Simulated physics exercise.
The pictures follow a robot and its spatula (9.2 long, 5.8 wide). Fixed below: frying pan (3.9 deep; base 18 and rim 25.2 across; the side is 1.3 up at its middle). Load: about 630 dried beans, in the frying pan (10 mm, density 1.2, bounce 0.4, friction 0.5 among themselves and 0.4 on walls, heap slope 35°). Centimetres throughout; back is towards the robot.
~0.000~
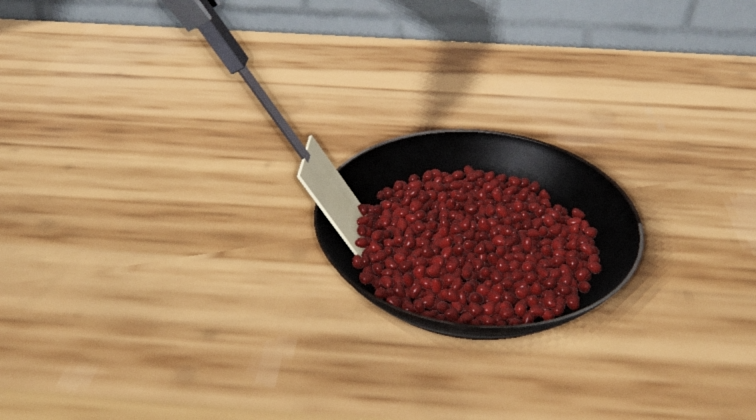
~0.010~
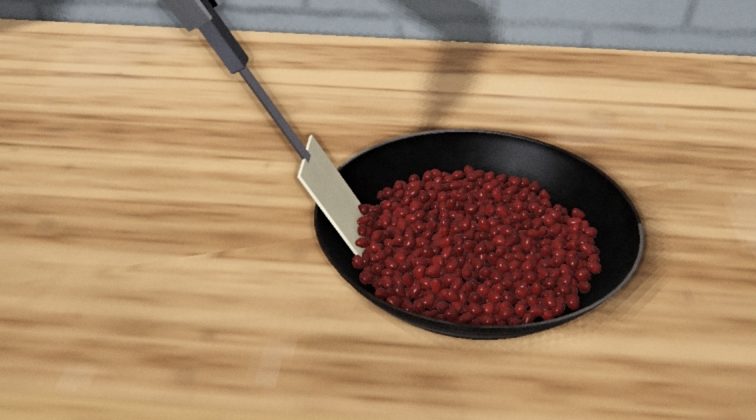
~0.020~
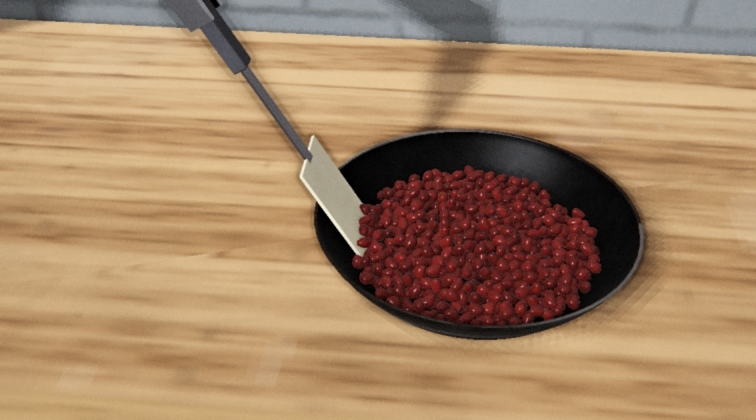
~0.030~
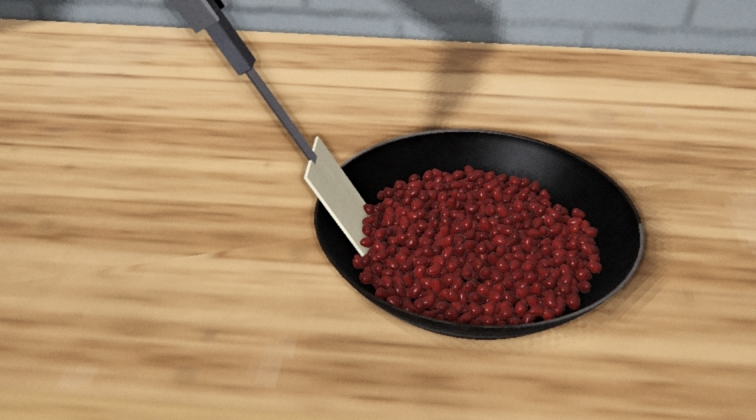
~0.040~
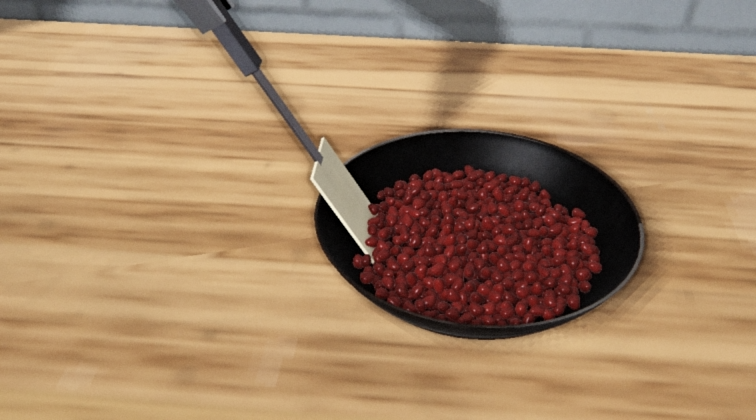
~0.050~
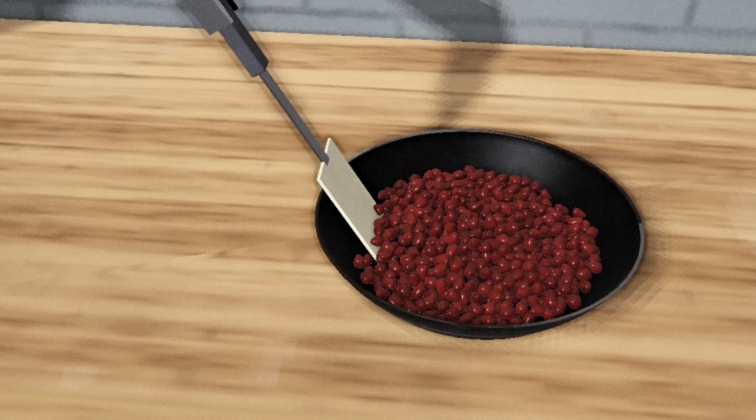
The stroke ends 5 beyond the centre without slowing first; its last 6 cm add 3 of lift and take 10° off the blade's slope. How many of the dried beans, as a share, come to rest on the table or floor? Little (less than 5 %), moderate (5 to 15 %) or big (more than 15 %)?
Share on the table or floor: Little (less than 5 %).
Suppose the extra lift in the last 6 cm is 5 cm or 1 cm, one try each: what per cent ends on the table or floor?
Some 0 and 0 per cent.
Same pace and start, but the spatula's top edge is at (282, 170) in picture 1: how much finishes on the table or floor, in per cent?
About 0 per cent.
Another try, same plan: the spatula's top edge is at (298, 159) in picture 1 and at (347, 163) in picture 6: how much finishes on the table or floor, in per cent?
Some 10 per cent.
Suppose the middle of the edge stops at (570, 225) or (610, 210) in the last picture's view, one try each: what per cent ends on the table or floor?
Some 0 and 20 per cent.
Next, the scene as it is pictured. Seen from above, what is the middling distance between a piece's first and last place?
Roughly 2 cm.
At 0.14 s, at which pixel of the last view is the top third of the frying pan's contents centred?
Around (496, 231).
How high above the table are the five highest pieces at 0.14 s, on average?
About 4 cm.
After 0.14 s, sloping 59°, highest piece 4 above the table; 632 in the frying pan.
After 0.24 s, sloping 54°, highest piece 4 above the table; 632 in the frying pan.
After 0.49 s, sloping 49°, highest piece 5 above the table; 632 in the frying pan.
After 1.54 s, sloping 49°, highest piece 4 above the table; 632 in the frying pan.
At rest, 632 in the frying pan. That is 0 % on the table or floor.
